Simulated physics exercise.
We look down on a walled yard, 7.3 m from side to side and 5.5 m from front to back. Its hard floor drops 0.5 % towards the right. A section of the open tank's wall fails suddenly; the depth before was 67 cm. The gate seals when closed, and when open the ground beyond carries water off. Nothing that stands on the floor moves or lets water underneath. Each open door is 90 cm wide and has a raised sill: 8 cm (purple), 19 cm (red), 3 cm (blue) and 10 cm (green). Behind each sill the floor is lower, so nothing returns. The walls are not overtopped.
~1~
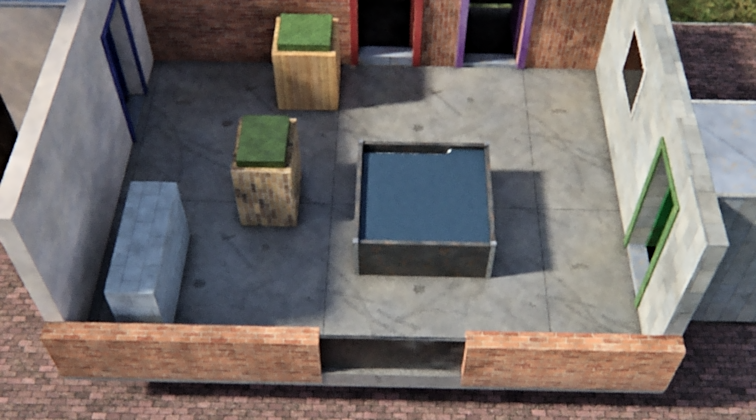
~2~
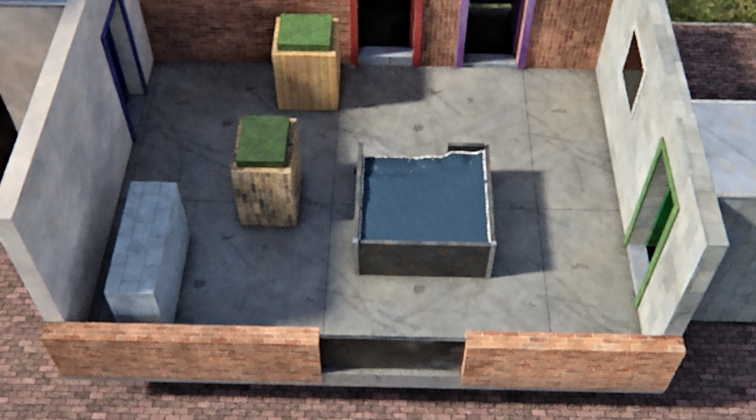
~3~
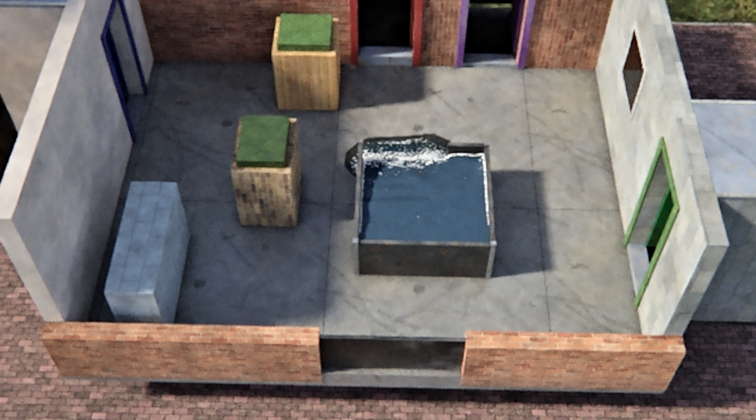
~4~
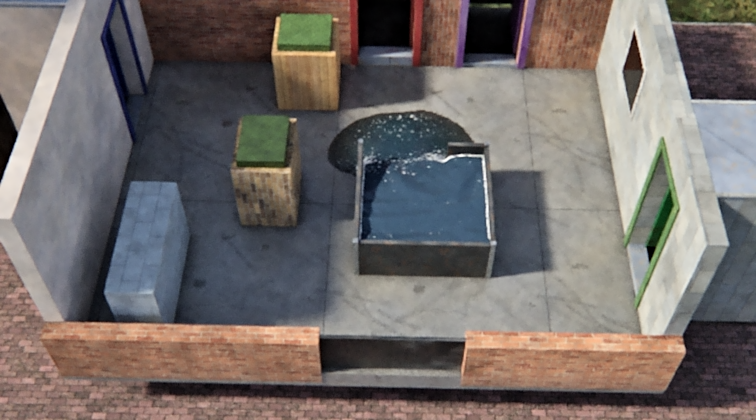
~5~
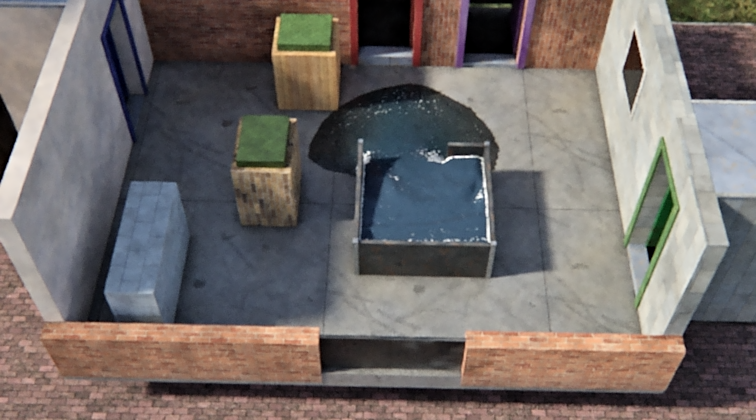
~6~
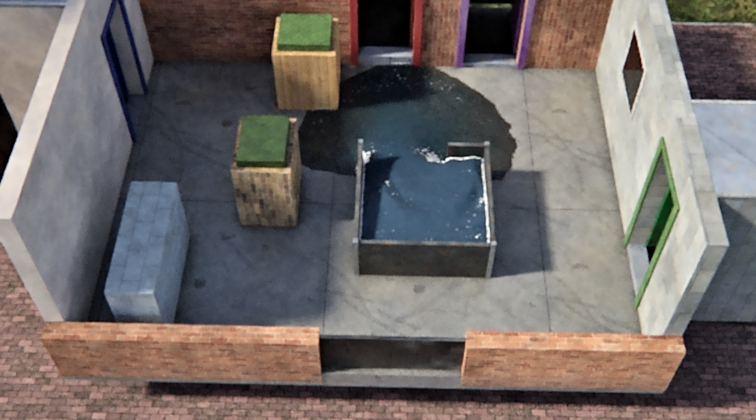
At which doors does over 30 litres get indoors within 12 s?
Door by door: At the purple door it goes over the limit; at the red door it passes the limit; at the blue door it exceeds the limit; at the green door it does not reach the limit.
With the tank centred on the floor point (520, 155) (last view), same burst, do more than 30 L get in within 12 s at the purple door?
Against that limit: Purple above.
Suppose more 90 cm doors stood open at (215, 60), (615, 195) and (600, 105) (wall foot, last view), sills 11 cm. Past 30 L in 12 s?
In that order: Not over, not over, over.
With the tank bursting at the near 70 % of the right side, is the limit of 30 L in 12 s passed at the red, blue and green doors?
Then: Red not over, blue under, green above.
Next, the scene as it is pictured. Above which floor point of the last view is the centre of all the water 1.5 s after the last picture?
At about (402, 155).
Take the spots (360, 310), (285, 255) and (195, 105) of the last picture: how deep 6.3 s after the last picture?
In that order: 0, 1 and 5 cm.
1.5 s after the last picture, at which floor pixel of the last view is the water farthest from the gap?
At about (165, 64).
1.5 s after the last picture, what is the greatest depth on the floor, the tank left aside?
Up to some 34 cm.
Then, 0.7 s after the last picture water covers 20 % of the floor and is deepest (39 cm) near (349, 68); purple door 17 cm at the sill, 4 L in, red door 35 cm at the sill, 39 L in, blue door not reached, green door not reached.
Then, 1.5 s after the last picture water covers 30 % of the floor and is deepest (34 cm) near (348, 83); purple door 16 cm at the sill, 30 L in, red door 32 cm at the sill, 99 L in, blue door not reached, green door not reached.
Then, 2.8 s after the last picture water covers 45 % of the floor and is deepest (22 cm) near (589, 80); purple door 12 cm at the sill, 57 L in, red door 17 cm at the sill, 129 L in, blue door 10 cm at the sill, 27 L in, green door not reached.
Then, 6.3 s after the last picture water covers 75 % of the floor and is deepest (12 cm) near (593, 104); purple door 7 cm at the sill, 69 L in, red door 8 cm at the sill, 130 L in, blue door 6 cm at the sill, 72 L in, green door 4 cm at the sill, 0 L in.
Then, 11.3 s after the last picture water covers 100 % of the floor and is deepest (8 cm) near (618, 250); purple door 5 cm at the sill, 69 L in, red door 4 cm at the sill, 130 L in, blue door 3 cm at the sill, 84 L in, green door 8 cm at the sill, 0 L in.
